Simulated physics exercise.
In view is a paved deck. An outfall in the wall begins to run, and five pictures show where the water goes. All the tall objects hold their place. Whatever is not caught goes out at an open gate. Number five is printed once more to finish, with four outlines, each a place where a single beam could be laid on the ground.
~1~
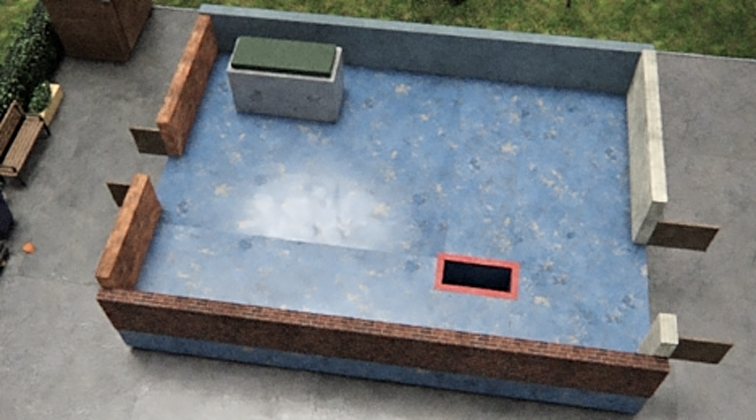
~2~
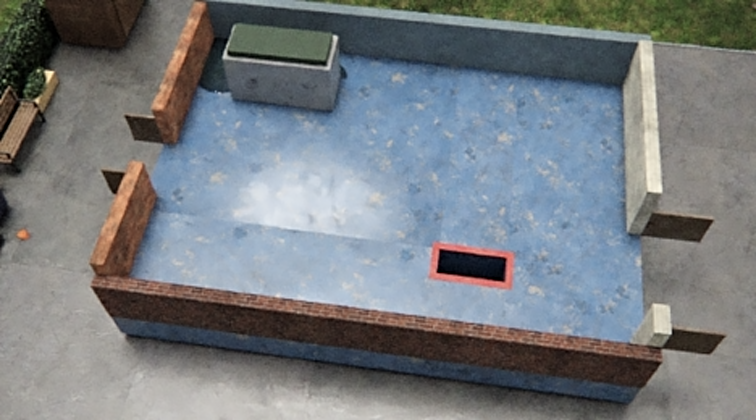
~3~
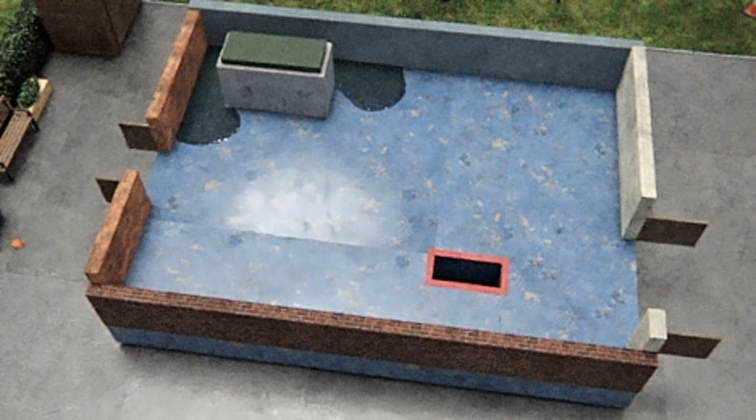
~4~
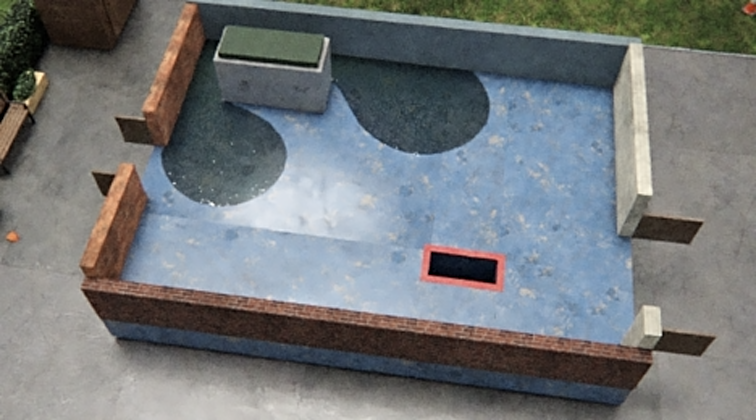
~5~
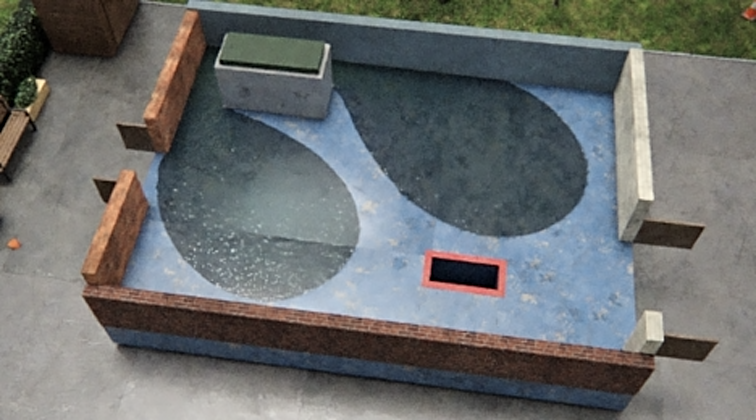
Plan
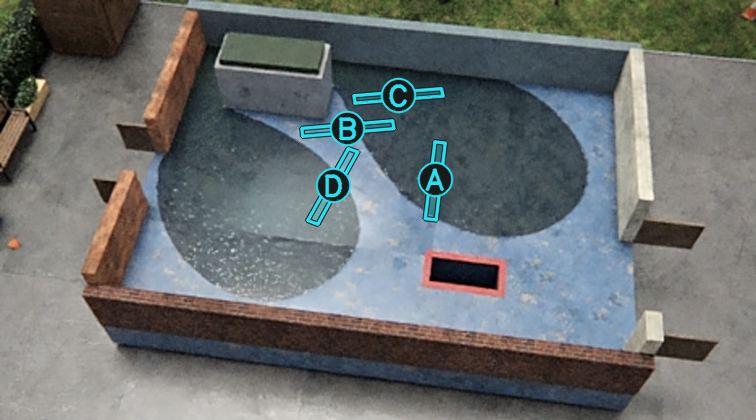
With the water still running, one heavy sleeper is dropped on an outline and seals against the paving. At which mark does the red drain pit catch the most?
It is A.
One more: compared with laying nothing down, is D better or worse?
It is worse.
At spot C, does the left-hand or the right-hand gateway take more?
The right gate.
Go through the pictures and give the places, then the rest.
Outfall partly hidden; red drain pit at (477, 276); open gate at (635, 294); open gate at (172, 182); 2 % of the ground is wet; red drain pit still dry.
Water covers 5 % of the ground and shows as far out as (201, 84); red drain pit still dry.
Water covers 10 % of the ground and shows as far out as (401, 82); red drain pit still dry.
Water covers 24 % of the ground and shows as far out as (476, 128); red drain pit still dry.
Water covers 50 % of the ground and shows as far out as (585, 174); red drain pit still dry.
On the marked copy, A from (430, 219) to (440, 142); B from (302, 132) to (393, 124); C from (354, 99) to (442, 92); D from (312, 222) to (353, 150).
If A is chosen, about 13 % of the stream runs into the red drain pit, about 86 % out by the gates.
If B is chosen, about 7 % of the stream runs into the red drain pit, about 92 % out by the gates.
If C is chosen, about 7 % of the stream runs into the red drain pit, about 92 % out by the gates.
If D is chosen, about 7 % of the stream runs into the red drain pit, about 93 % out by the gates.
